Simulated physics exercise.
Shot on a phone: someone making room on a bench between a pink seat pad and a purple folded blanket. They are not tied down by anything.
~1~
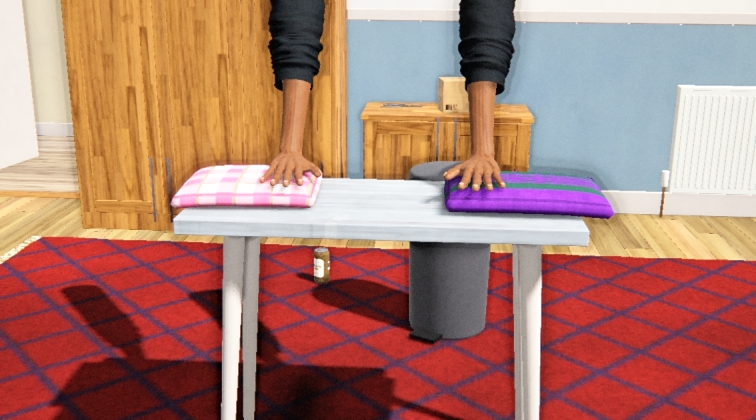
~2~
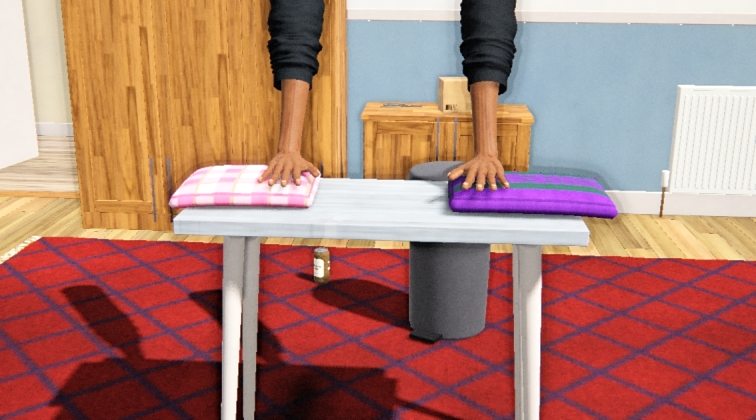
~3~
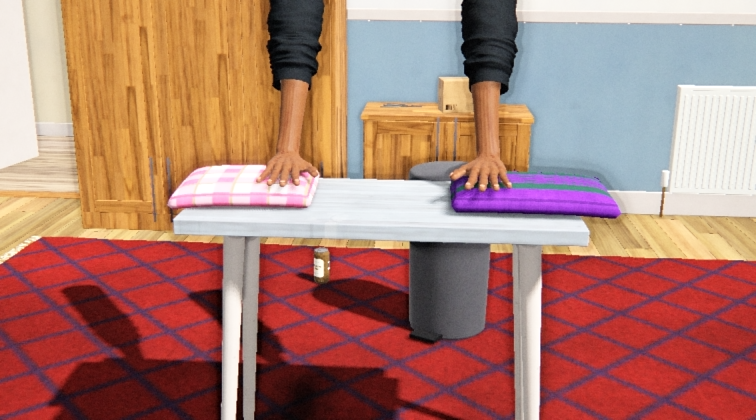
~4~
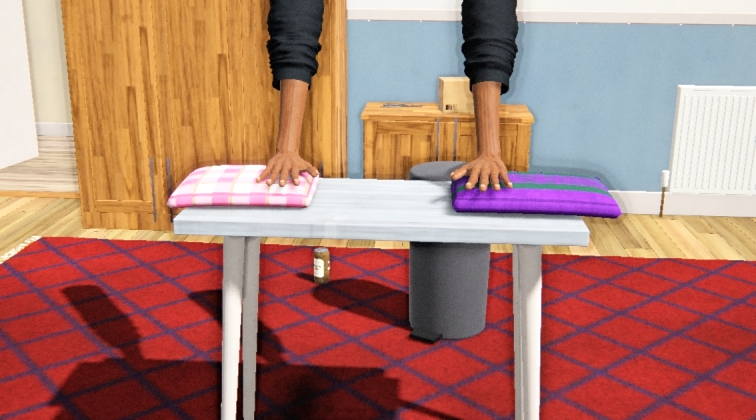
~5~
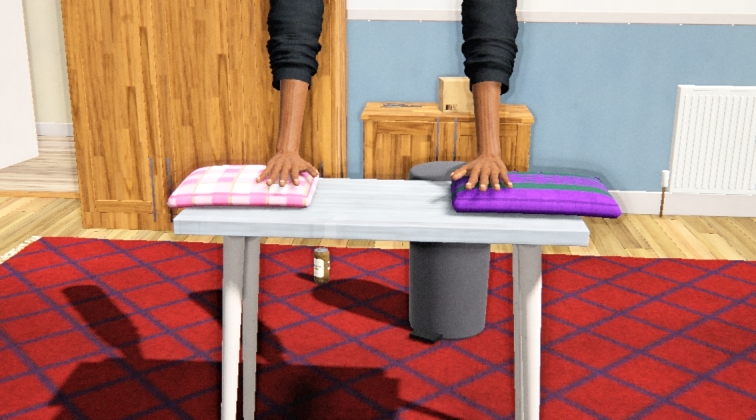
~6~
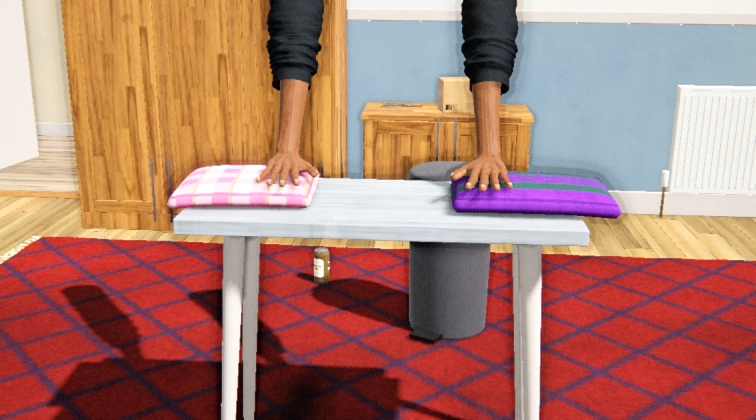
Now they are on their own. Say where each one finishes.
The pink seat pad is going to stay on I think, the purple folded blanket is going to stay on I think.
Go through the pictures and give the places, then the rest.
In the first picture, seat pad tip (182, 195); folded blanket tip (604, 205).
In the second picture, seat pad tip (180, 194); folded blanket tip (608, 205).
In the third picture, seat pad tip (179, 195); folded blanket tip (611, 205).
In the fourth picture, seat pad tip (178, 194); folded blanket tip (612, 205).
In the fifth picture, seat pad tip (178, 194); folded blanket tip (612, 205).
In the sixth picture, seat pad tip (178, 194), a small part past the edge; folded blanket tip (612, 205), a small part past the edge.
Then, 0.46 s past the final frame, seat pad unmoved; folded blanket unmoved.
When it is over, seat pad unmoved; folded blanket unmoved. The pink seat pad stays up there and the purple folded blanket remains on top.
